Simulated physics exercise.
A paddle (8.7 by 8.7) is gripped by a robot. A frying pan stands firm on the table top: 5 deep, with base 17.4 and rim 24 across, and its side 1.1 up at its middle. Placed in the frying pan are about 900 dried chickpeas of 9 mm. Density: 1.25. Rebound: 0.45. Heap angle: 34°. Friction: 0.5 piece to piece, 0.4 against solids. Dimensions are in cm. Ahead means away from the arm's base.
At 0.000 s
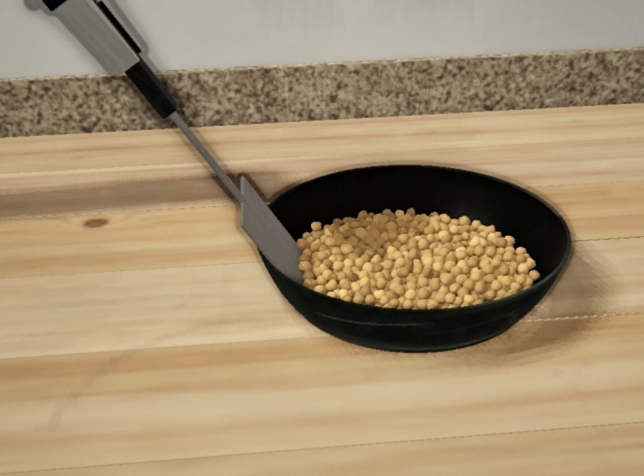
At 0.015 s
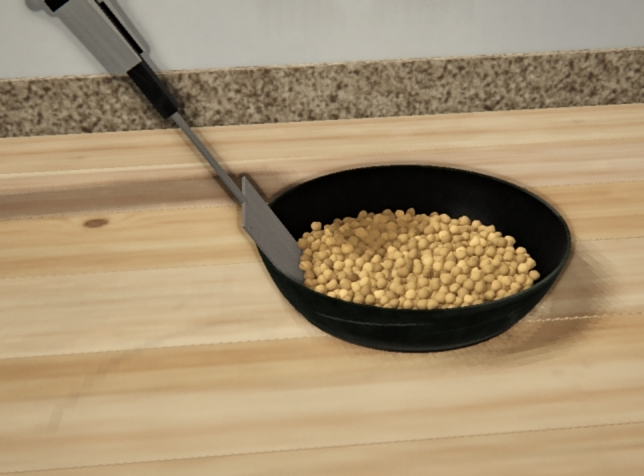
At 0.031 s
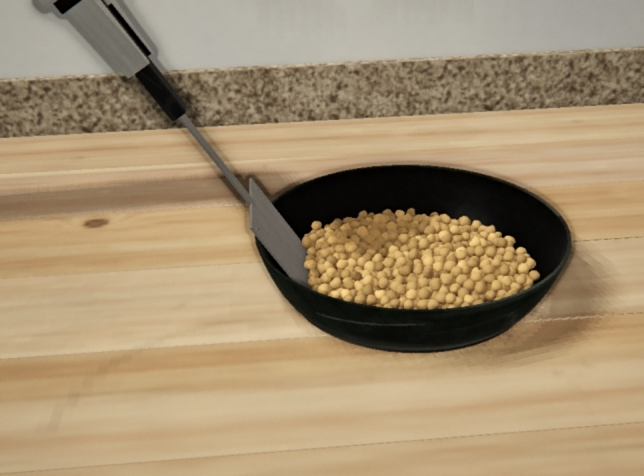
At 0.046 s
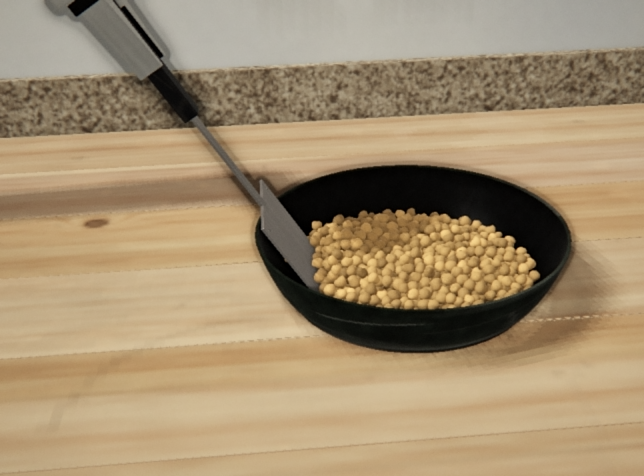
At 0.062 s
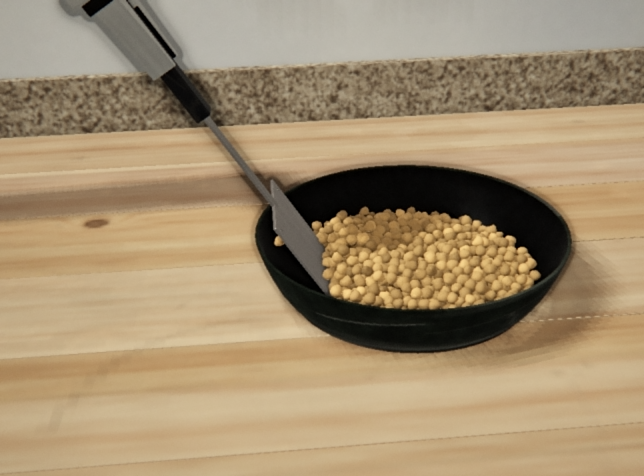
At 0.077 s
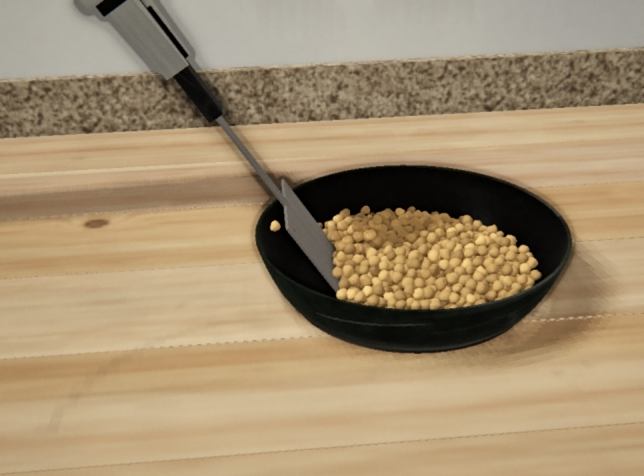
The clip shows a black frying pan of dried chickpeas on a wooden table top while a grey paddle, held at a slant inside its left edge, moves slowly right, pushing slightly into the heap.
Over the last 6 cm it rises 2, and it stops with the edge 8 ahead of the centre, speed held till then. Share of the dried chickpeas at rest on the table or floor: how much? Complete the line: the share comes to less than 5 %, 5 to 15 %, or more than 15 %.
The share comes to 5 to 15 %.
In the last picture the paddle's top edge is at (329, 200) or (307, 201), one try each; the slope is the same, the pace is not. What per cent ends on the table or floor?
That comes to about 25 and about 20 percent, in that order.
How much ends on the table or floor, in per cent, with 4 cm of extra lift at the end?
Result: Approx. 10 %.
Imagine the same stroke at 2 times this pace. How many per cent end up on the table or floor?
About 25 per cent.
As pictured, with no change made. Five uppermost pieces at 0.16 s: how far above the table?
I'd say close to 5 cm on average.
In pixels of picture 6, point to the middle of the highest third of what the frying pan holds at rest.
I'd say around pixel (519, 237).
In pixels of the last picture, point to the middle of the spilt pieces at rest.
Near pixel (611, 268).
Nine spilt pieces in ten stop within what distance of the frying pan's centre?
Seen from above, roughly 25 cm.
After 0.16 s, sloping 58°, highest piece 9 above the table; 900 in the frying pan.
After 0.25 s, sloping 58°, highest piece 6 above the table; 899 in the frying pan, 1 on the blade or in flight.
After 0.49 s, sloping 58°, highest piece 6 above the table; 819 in the frying pan, 70 on the table or floor, 11 on the blade or in flight.
After 1.54 s, sloping 58°, highest piece 6 above the table; 817 in the frying pan, 83 on the table or floor.
In the end, 817 in the frying pan, 83 on the table or floor. That is 9 % on the table or floor.
